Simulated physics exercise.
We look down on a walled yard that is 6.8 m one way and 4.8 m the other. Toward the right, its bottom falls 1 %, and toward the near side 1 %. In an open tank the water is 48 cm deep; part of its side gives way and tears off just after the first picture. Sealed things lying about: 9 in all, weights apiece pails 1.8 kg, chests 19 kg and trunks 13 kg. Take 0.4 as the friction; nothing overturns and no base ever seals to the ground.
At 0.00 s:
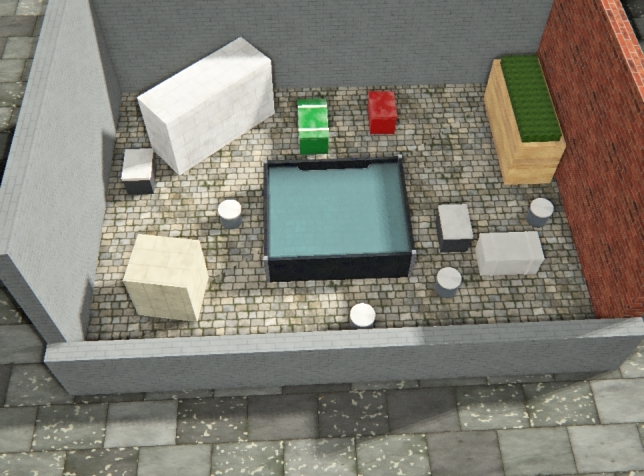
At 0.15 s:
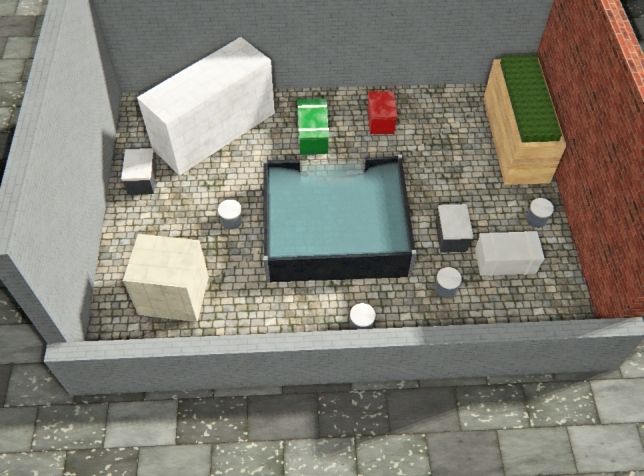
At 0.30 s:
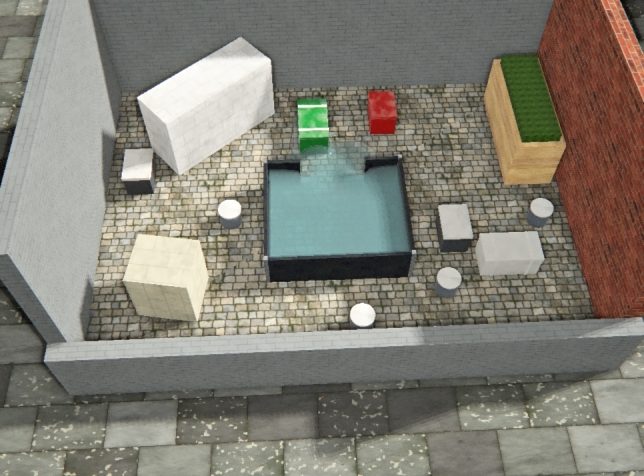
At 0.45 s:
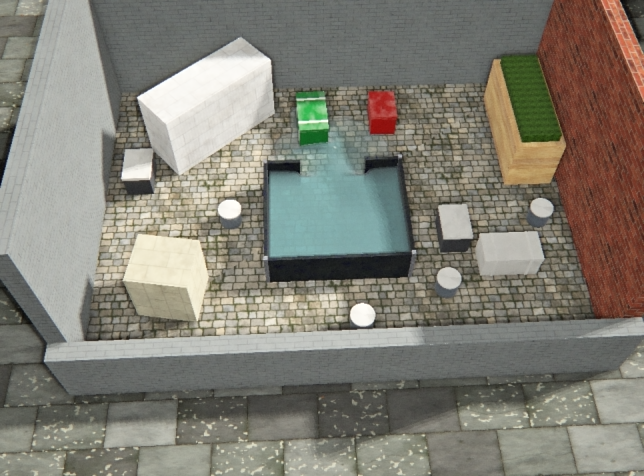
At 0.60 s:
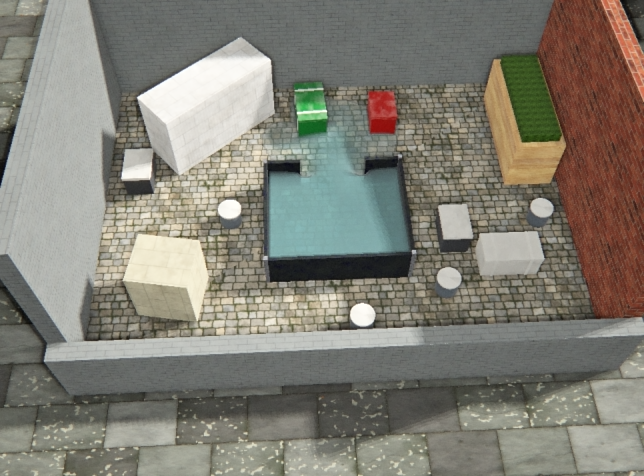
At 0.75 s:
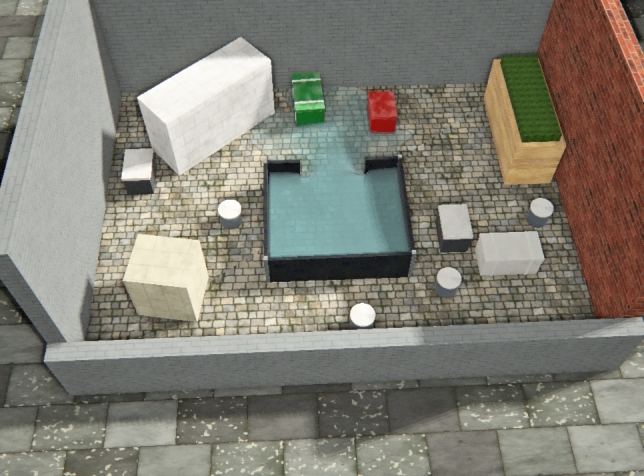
To begin with, an open tank of water stands in a walled, cobbled yard among pale blocks, with a green box and a red box behind it. Part of the tank's far side gives way and water spreads across the cobbles, then the green box slides back toward the far wall while the red one stays put.
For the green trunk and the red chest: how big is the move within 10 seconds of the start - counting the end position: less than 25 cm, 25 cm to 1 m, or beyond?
First the green trunk: It is displaced a long way; then the red chest: It is displaced a long way.
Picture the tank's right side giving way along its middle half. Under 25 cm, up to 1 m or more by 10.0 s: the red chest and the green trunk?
Outcome - red chest: No real movement, green trunk: No real movement.
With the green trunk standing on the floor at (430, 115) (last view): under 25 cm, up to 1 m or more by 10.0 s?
Observed: Object goes well off.
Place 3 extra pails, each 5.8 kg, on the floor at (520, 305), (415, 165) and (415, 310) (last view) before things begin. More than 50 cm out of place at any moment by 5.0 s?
From first to last: Does not reach it, does not reach it, does not reach it.
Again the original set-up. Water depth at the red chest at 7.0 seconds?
Close to 6 centimetres.
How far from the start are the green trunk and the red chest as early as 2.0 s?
I'd guess about 60 cm and 100 cm by that point.
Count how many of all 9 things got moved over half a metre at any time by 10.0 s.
That comes to 7.
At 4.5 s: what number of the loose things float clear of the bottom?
Count: 2.
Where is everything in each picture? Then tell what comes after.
The first frame shows the green trunk at (313, 118) rests on the ground; the red chest at (382, 104) rests on the ground; 3.1 m2 under water; 0 of 9 have shifted.
The second frame shows the green trunk at (313, 118) rests on the ground; the red chest at (382, 104) rests on the ground; 3.6 m2 under water; 0 of 9 have shifted.
The third frame shows the green trunk at (313, 118), on the bottom; the red chest at (382, 104), on the bottom; water covers 4.0 m2; 0 of 9 have shifted.
The fourth frame shows the green trunk at (312, 110) rests on the ground, 14 cm from its start; the red chest at (382, 104) rests on the ground; 4.7 m2 under water; 1 of 9 have shifted.
The fifth frame shows the green trunk at (310, 101), on the bottom, 34 cm from its start; the red chest at (382, 104), on the bottom; water covers 5.4 m2; 1 of 9 have shifted.
The sixth frame shows the green trunk at (308, 91), on the bottom, 56 cm from its start; the red chest at (382, 104), on the bottom; 6.1 m2 under water; 1 of 9 have shifted.
After 2.0 s the green trunk is near (297, 82), 0.7 m from its start, afloat; the red chest is near (439, 87), 1.0 m from its start, aground; 1 afloat.
After 4.5 s the green trunk is near (386, 78), 1.4 m from its start, afloat; the red chest is near (484, 189), 2.2 m from its start, aground; 2 afloat.
After 7.0 s the green trunk is near (483, 123), 2.6 m from its start, afloat; the red chest is near (502, 250), 3.1 m from its start, aground; 5 afloat.
After 10.0 s the green trunk is near (537, 236), 3.8 m from its start, afloat; the red chest is near (533, 284), 3.7 m from its start, afloat; 7 afloat.
